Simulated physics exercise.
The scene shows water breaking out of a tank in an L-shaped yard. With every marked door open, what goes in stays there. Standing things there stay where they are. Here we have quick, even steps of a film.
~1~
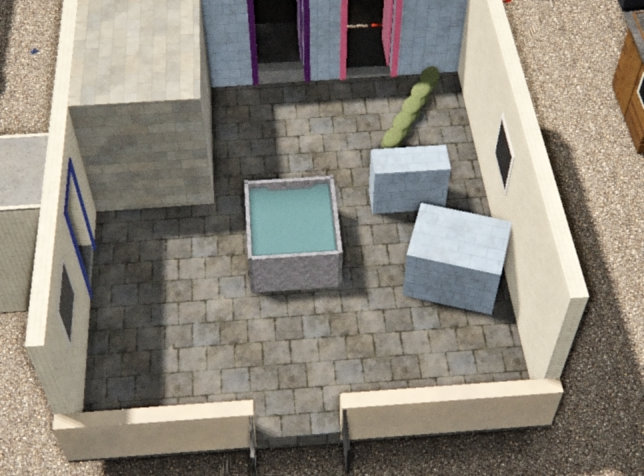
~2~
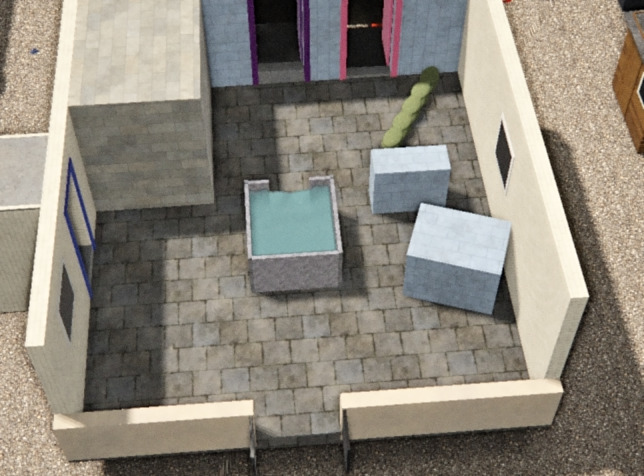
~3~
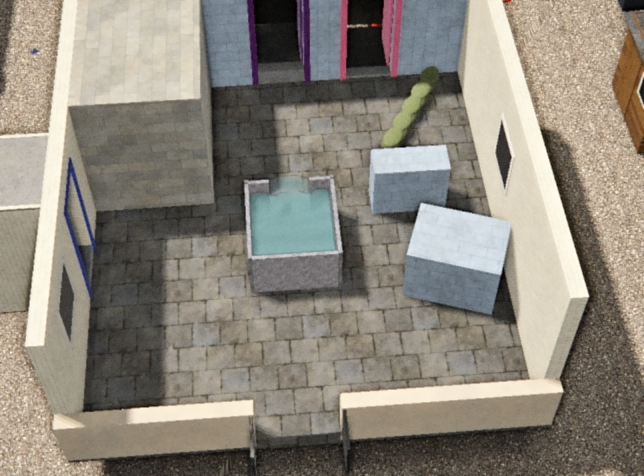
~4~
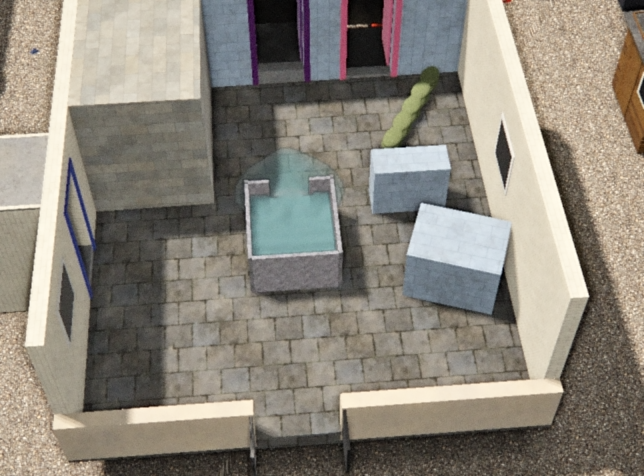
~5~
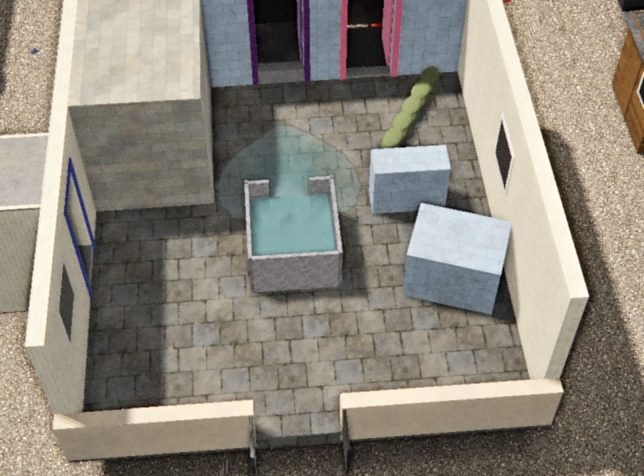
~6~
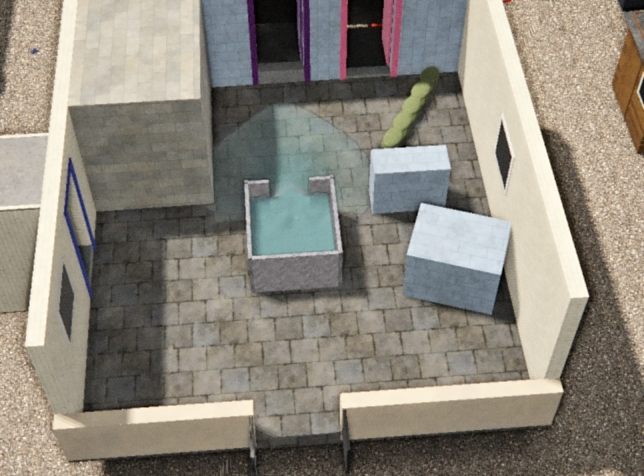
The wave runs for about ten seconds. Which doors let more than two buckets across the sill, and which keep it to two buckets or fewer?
The blue door keeps it to two or fewer. The pink door lets more than two across. The purple door keeps it to two or fewer.
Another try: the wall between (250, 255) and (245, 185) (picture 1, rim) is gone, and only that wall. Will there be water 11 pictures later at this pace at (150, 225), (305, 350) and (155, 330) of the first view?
In that order: Flooded, clear, covered.
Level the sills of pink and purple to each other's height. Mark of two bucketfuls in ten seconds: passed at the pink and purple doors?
One by one: The pink door stays within the limit; the purple door exceeds the limit.
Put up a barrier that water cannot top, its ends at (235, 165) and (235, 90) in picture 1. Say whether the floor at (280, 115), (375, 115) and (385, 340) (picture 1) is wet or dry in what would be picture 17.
Outcome per location, in sequence: Soaking, soaking, unsoaked.
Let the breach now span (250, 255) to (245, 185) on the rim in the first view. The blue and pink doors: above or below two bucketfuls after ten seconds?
The blue door tops the mark and the pink door stays below the mark.
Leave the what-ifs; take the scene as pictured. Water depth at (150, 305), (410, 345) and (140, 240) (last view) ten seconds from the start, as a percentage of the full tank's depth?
Roughly 2, 2 and 0 per cent, in turn.
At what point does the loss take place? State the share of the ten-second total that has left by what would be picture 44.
About 85 per cent.
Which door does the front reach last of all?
My answer is the door marked blue.
A moment on, water covers 25 % of the floor; the blue door not reached, the pink door wet at the sill, nothing in, the purple door wet at the sill, nothing in.
Next, water covers 30 % of the floor; the blue door not reached, the pink door over two buckets in, the purple door wet at the sill, nothing in.
Then, water covers 25 % of the floor; the blue door not reached, the pink door over two buckets in, the purple door wet at the sill, nothing in.
Later, water covers 40 % of the floor; the blue door not reached, the pink door far over two buckets in, the purple door wet at the sill, nothing in.
In the end, water covers 75 % of the floor; the blue door wet at the sill, nothing in, the pink door far over two buckets in, the purple door wet at the sill, nothing in.
